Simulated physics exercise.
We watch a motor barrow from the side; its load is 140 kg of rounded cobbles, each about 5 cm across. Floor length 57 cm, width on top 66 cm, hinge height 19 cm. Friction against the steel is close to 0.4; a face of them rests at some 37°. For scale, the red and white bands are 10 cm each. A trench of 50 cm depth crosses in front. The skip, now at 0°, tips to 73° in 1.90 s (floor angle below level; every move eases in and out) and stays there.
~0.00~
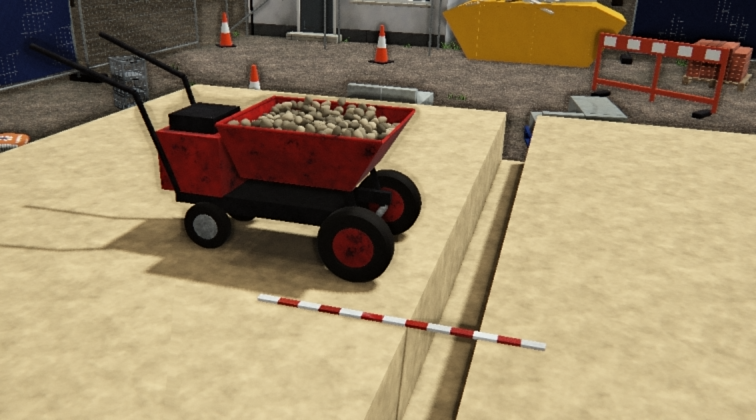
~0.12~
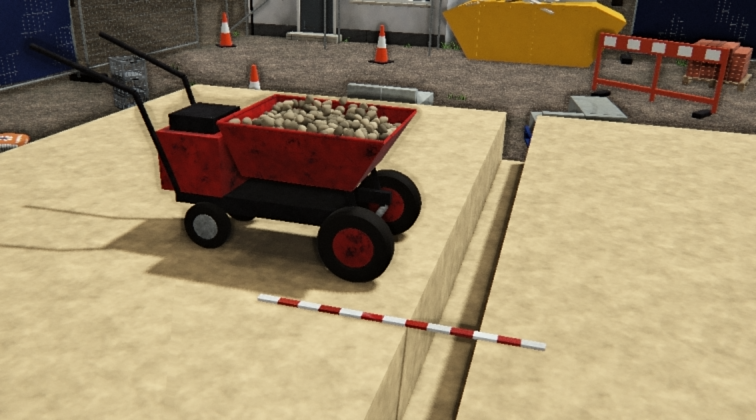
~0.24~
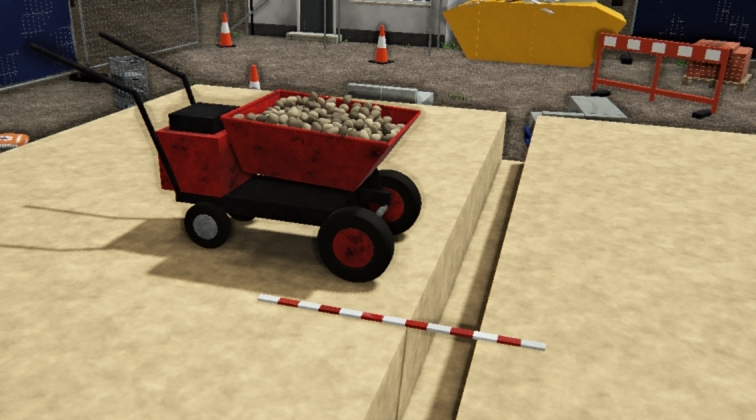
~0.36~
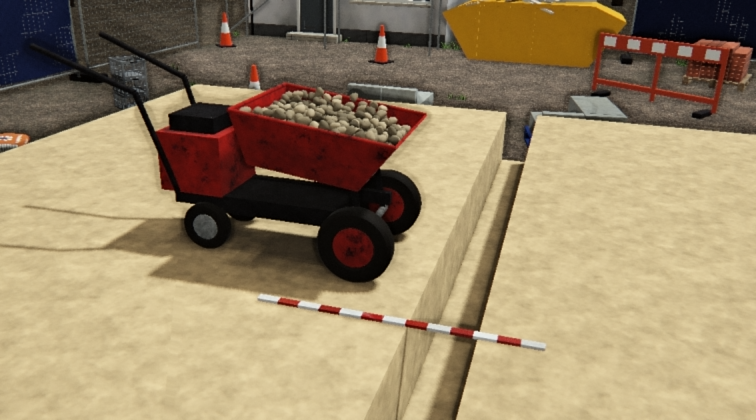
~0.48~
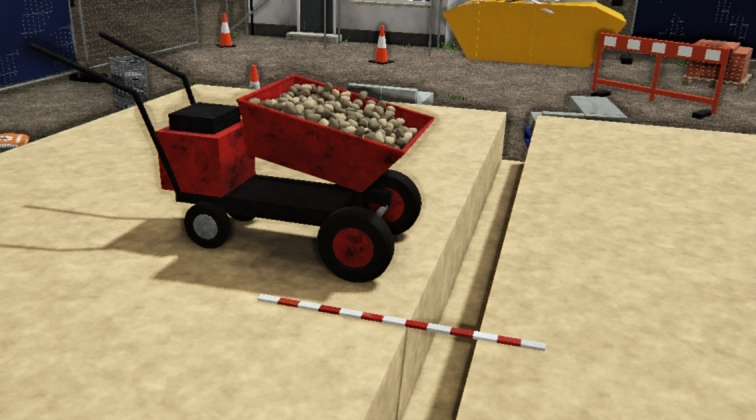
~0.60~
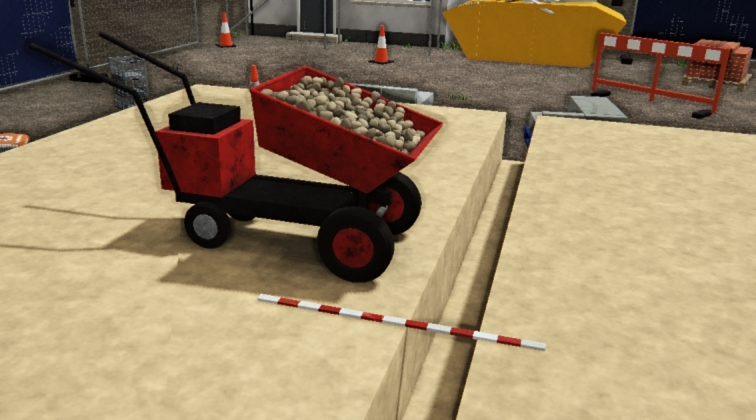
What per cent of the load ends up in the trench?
About 46 per cent.
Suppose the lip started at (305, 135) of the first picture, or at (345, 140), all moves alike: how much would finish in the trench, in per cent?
About 85 and 85 per cent.
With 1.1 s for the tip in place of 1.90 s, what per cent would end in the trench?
It would be near 40 per cent.
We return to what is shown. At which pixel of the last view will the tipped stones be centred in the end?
Around (508, 272).
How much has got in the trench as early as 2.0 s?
Some 10 per cent.
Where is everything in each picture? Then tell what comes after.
The skip is at 0°, its lip at (382, 143); the top of the load is at (342, 107), in the first picture.
Lip at (383, 143), floor tilted 1°, highest stones at (335, 105); the stones move at 0.1 m/s on average, in the second picture.
Lip at (388, 145), floor tilted 3°, highest stones at (322, 101); the stones move at 0.2 m/s on average, in the third picture.
The skip is at 7°, its lip at (395, 148); the top of the load is at (321, 97); the stones move at 0.3 m/s on average, in the fourth picture.
Lip at (404, 153), floor tilted 12°, highest stones at (313, 91); the stones move at 0.4 m/s on average, in the fifth picture.
Lip at (414, 160), floor tilted 17°, highest stones at (315, 85); the stones move at 0.5 m/s on average, in the sixth picture.
After 1.4 s the floor is at 61°; 98 % in the skip, 1 % in the trench; the foremost stones are at (492, 221).
After 2.0 s the floor is at 73°; 47 % in the skip, 9 % in the trench, 44 % past the trench; the foremost stones are at (613, 277).
After 2.3 s the floor is at 73°; 24 % in the skip, 19 % in the trench, 57 % past the trench; the foremost stones are at (663, 279).
After 4.3 s the floor is at 73°; 0 % in the skip, 46 % in the trench, 54 % past the trench; the foremost stones are at (679, 283).
